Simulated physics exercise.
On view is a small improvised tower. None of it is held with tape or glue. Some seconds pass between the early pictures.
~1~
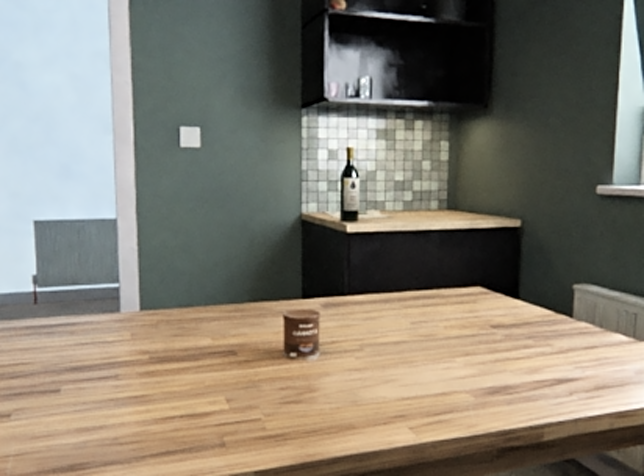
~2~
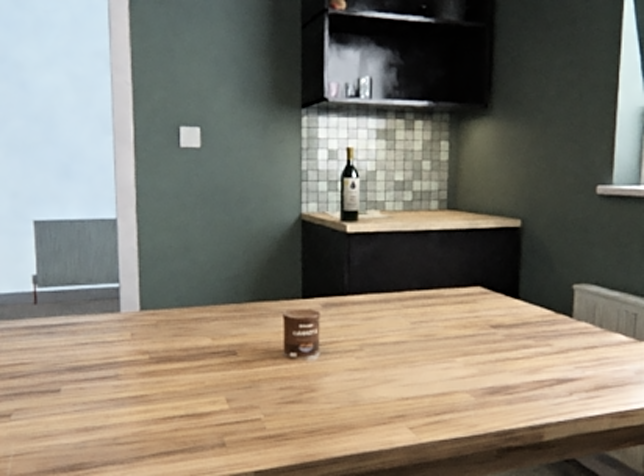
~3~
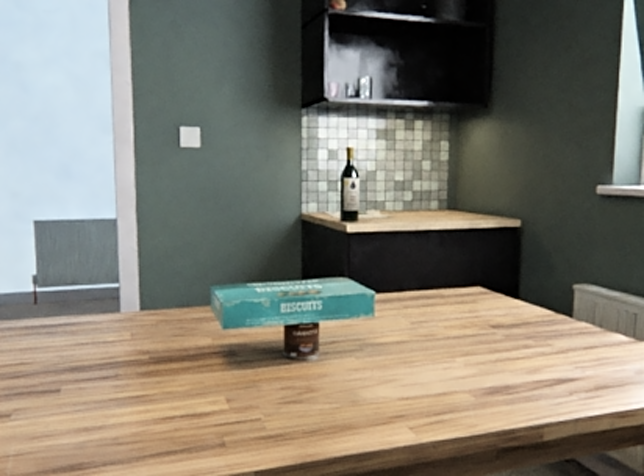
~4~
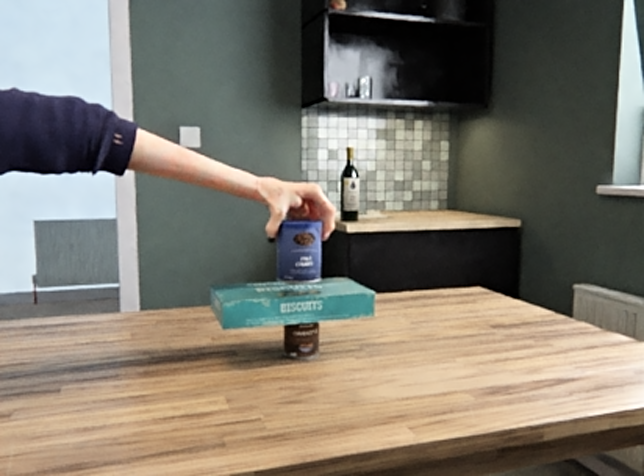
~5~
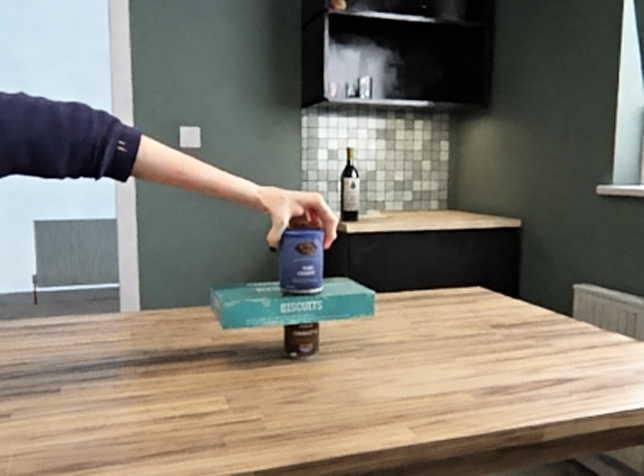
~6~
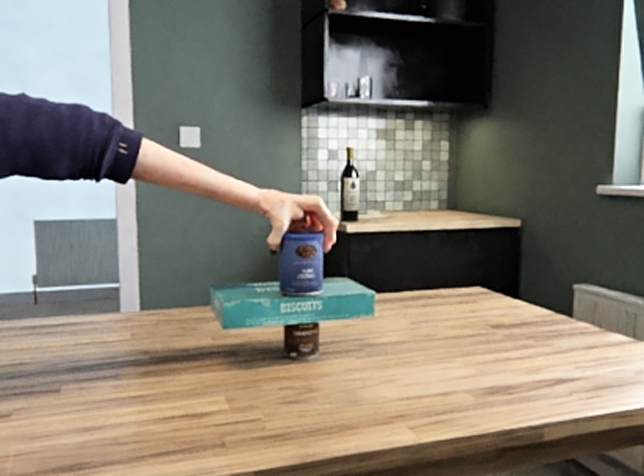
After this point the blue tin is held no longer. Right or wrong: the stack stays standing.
Right.
Then, 0.20 s after the last picture, nothing has stirred.
Then, 0.50 s after the last picture, blue tin resting near (301, 263).
At rest, all 3 in place. Seen from the same camera at the end, blue tin near (301, 263). The stack keeps its balance.
